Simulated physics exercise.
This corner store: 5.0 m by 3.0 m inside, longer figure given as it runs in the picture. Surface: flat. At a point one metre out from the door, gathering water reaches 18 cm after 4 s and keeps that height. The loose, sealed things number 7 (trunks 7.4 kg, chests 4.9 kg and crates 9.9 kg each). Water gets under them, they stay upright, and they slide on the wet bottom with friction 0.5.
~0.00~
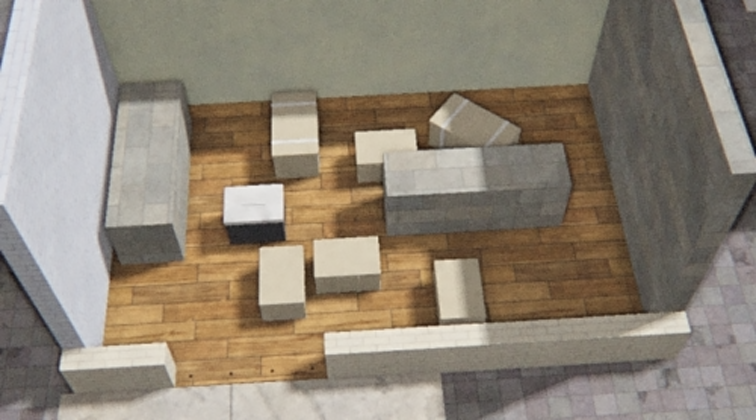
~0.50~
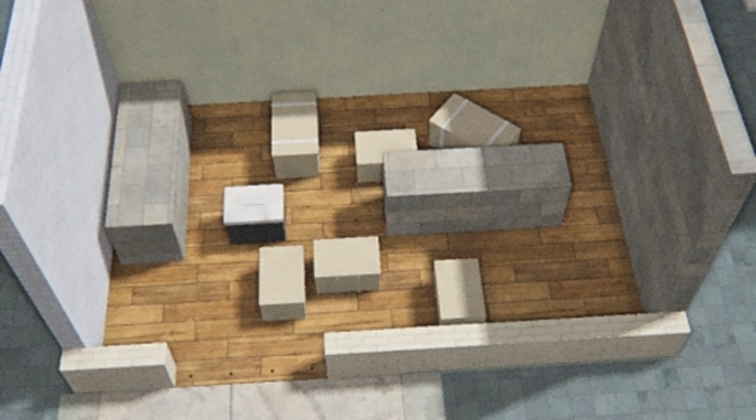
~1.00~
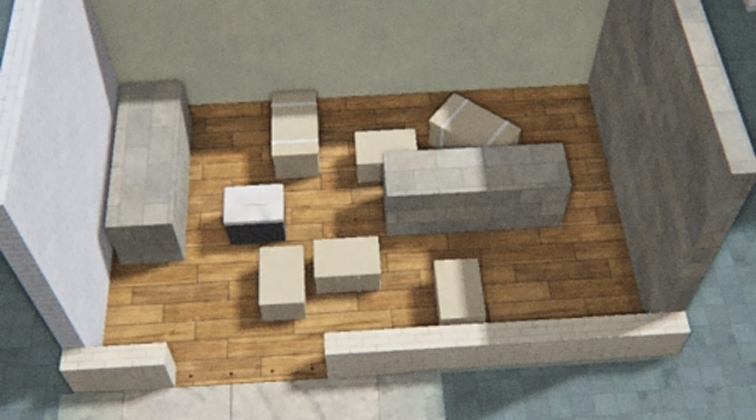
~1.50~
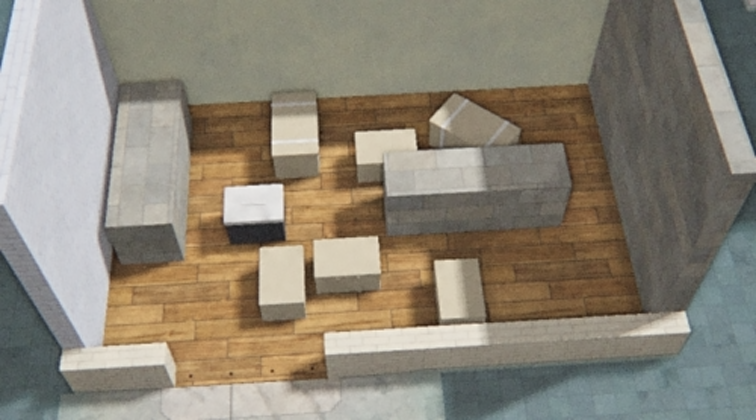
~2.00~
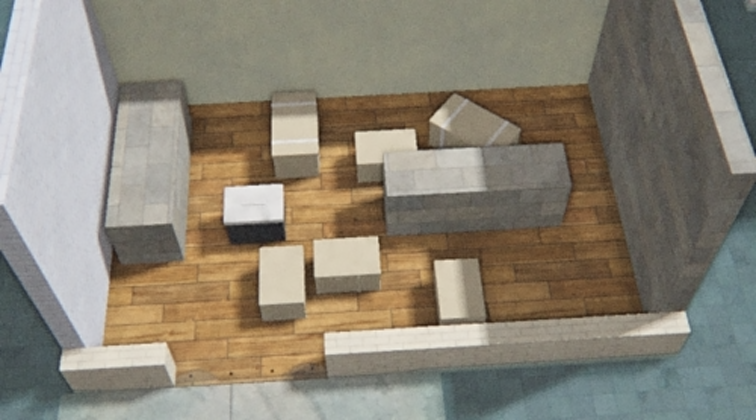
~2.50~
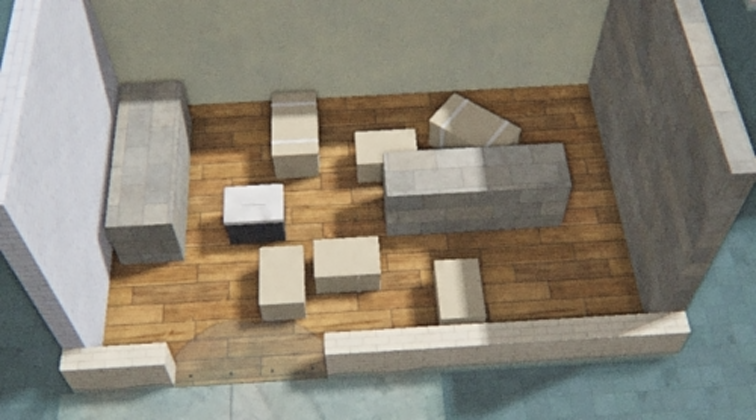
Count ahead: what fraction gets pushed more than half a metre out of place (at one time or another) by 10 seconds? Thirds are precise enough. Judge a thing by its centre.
Two thirds plus.
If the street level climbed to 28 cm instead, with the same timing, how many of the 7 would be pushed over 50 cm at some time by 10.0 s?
You'd get 5 in that case.
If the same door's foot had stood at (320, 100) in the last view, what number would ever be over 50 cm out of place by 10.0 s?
You'd get 7 in that case.
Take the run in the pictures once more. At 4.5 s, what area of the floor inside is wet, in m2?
Wet: Near 4.5 m2.
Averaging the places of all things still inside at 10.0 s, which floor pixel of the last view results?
Averaged position, last view: Near pixel (476, 183).
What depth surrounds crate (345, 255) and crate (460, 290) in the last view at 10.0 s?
Around 5 cm and 2 cm.
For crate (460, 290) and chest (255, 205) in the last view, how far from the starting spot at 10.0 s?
Net displacement, in order: 0 cm; 200 cm.
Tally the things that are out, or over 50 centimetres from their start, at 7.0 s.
By that time the total stands at 3.
After 3.5 s 0 of 7 are over 50 cm from their spots; 0 afloat.
After 4.5 s 1 of 7 are over 50 cm from their spots; 0 afloat.
After 7.0 s 3 of 7 are over 50 cm from their spots; 3 afloat.
After 10.0 s 5 of 7 are over 50 cm from their spots, and 5 have been at some point; 5 afloat.
